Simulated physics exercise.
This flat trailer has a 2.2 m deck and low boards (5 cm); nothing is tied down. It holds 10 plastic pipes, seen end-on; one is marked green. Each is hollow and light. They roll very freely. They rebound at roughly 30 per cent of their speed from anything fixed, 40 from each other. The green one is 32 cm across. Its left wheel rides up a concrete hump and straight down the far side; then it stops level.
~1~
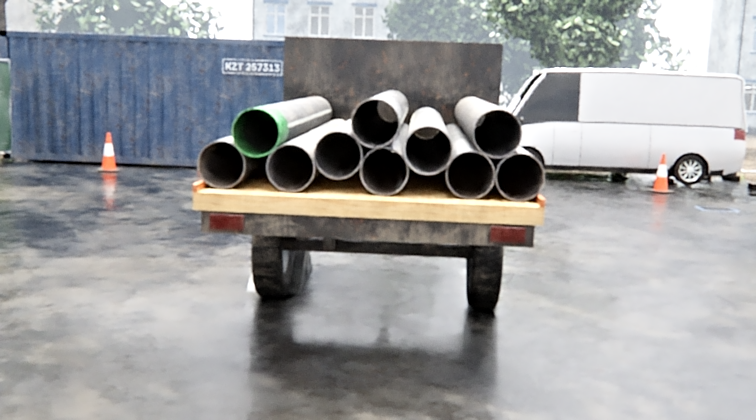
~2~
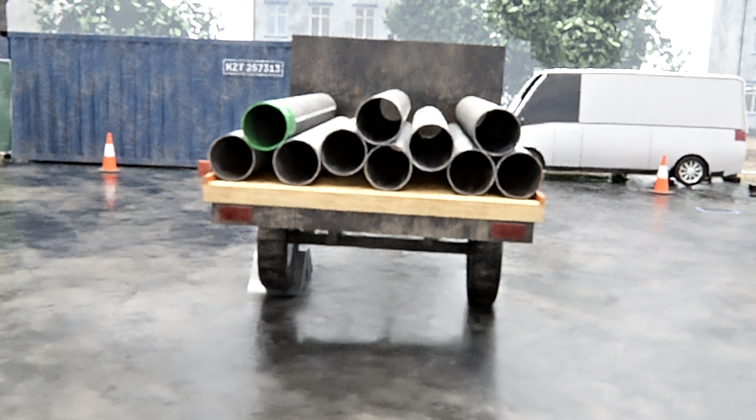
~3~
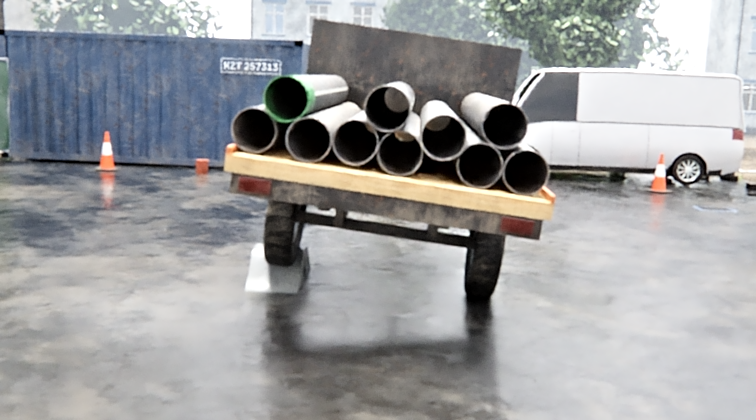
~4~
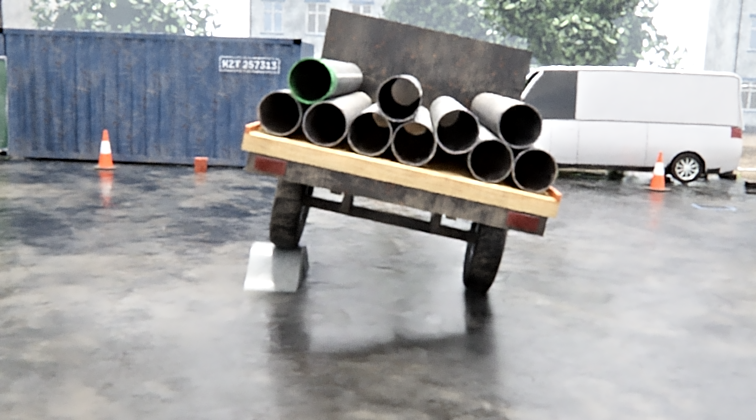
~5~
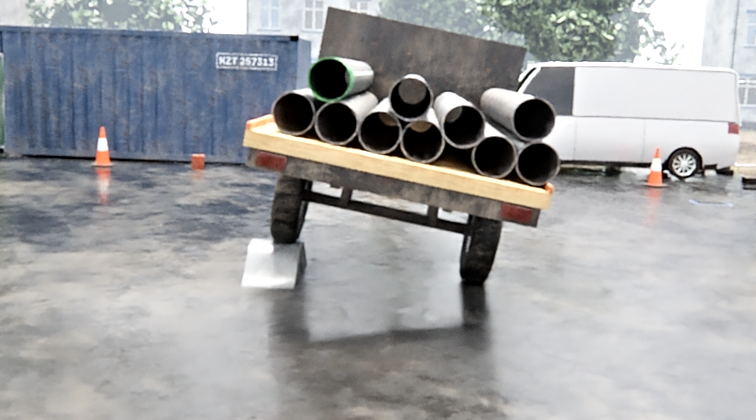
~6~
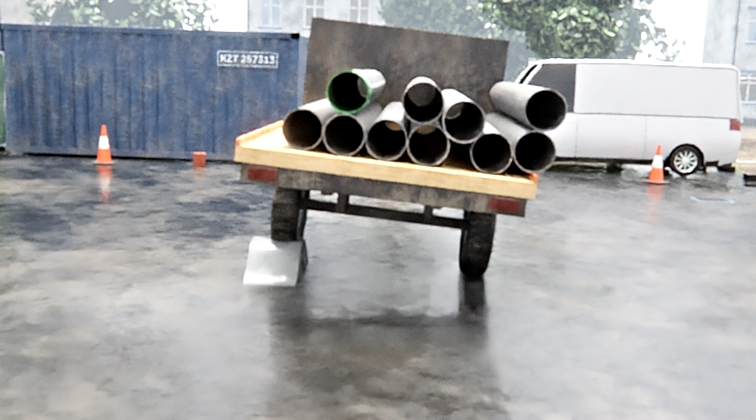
The video shows a flat trailer stacked with grey pipes and one green-rimmed pipe as its left wheel rides up a hump, tilting the deck down to the right; the pipes shift rightward, then the tilt partly eases.
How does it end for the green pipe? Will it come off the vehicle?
Green remains on the deck.
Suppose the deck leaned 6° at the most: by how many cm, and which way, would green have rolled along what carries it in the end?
Some 5 cm leftwards.
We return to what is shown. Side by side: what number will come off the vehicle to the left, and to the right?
Left 0, right 2.
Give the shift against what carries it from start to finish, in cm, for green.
Moved: Green 40.
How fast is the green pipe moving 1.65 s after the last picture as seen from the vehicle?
Roughly 0.2 m/s.
Then, 1.6 s after the last picture, green is up on others, 100 cm from the left edge, rolling left; 2 off so far.
At rest (3.8 s after the last picture), green is up on others, 80 cm from the left edge; 2 off so far.
